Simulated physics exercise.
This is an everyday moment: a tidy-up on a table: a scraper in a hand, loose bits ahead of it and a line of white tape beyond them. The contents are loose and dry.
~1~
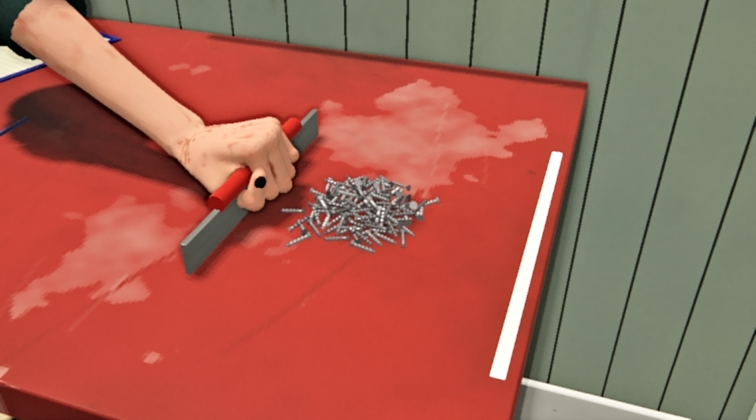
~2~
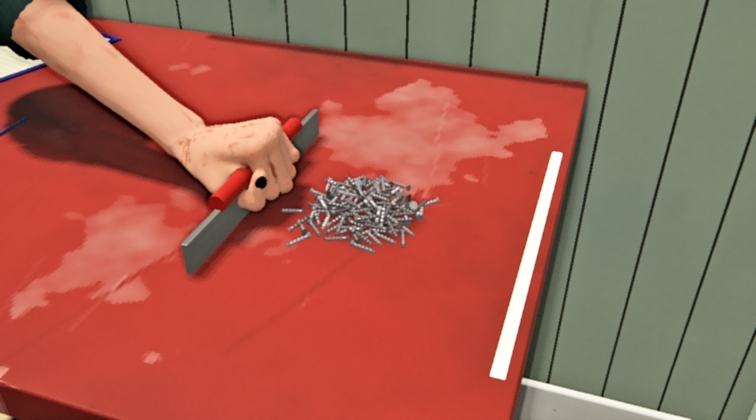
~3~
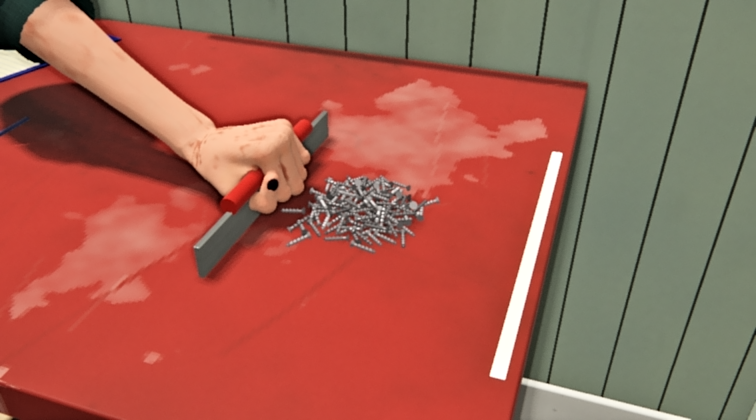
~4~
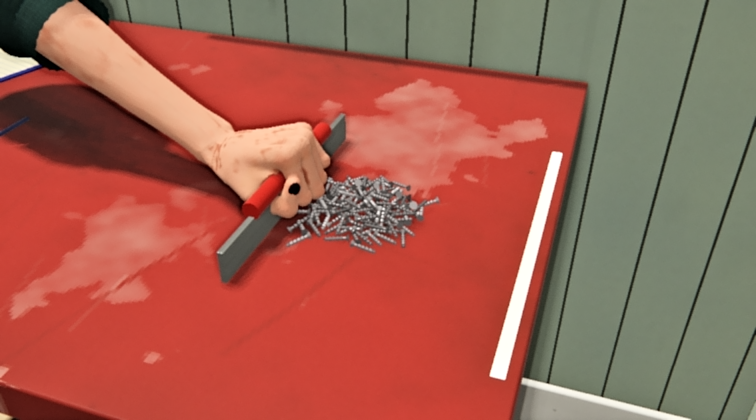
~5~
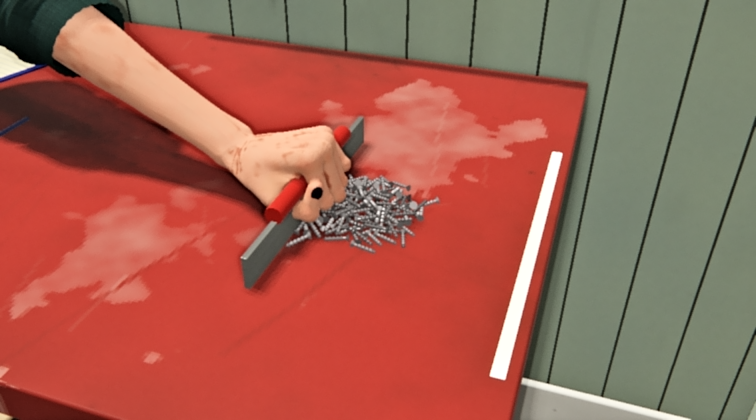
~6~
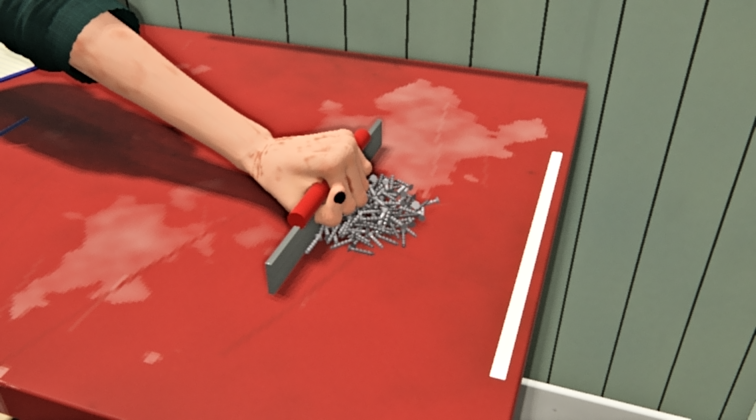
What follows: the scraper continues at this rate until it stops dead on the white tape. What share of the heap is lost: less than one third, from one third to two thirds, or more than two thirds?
Topping two thirds.
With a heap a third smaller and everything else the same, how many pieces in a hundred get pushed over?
I'd expect around 100 per cent.
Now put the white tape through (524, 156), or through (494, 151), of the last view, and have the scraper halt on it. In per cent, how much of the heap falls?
Roughly 40 and 0 percent, in that order.
Shortly afterwards, scraper still moving, near (437, 199); heap all on the table, its front near (512, 243).
Next, scraper stopped at the white tape; heap the bulk over the edge.
Some moments later, scraper stopped at the white tape; heap the whole lot over the edge.
In the end, scraper stopped at the white tape; heap the whole lot over the edge.
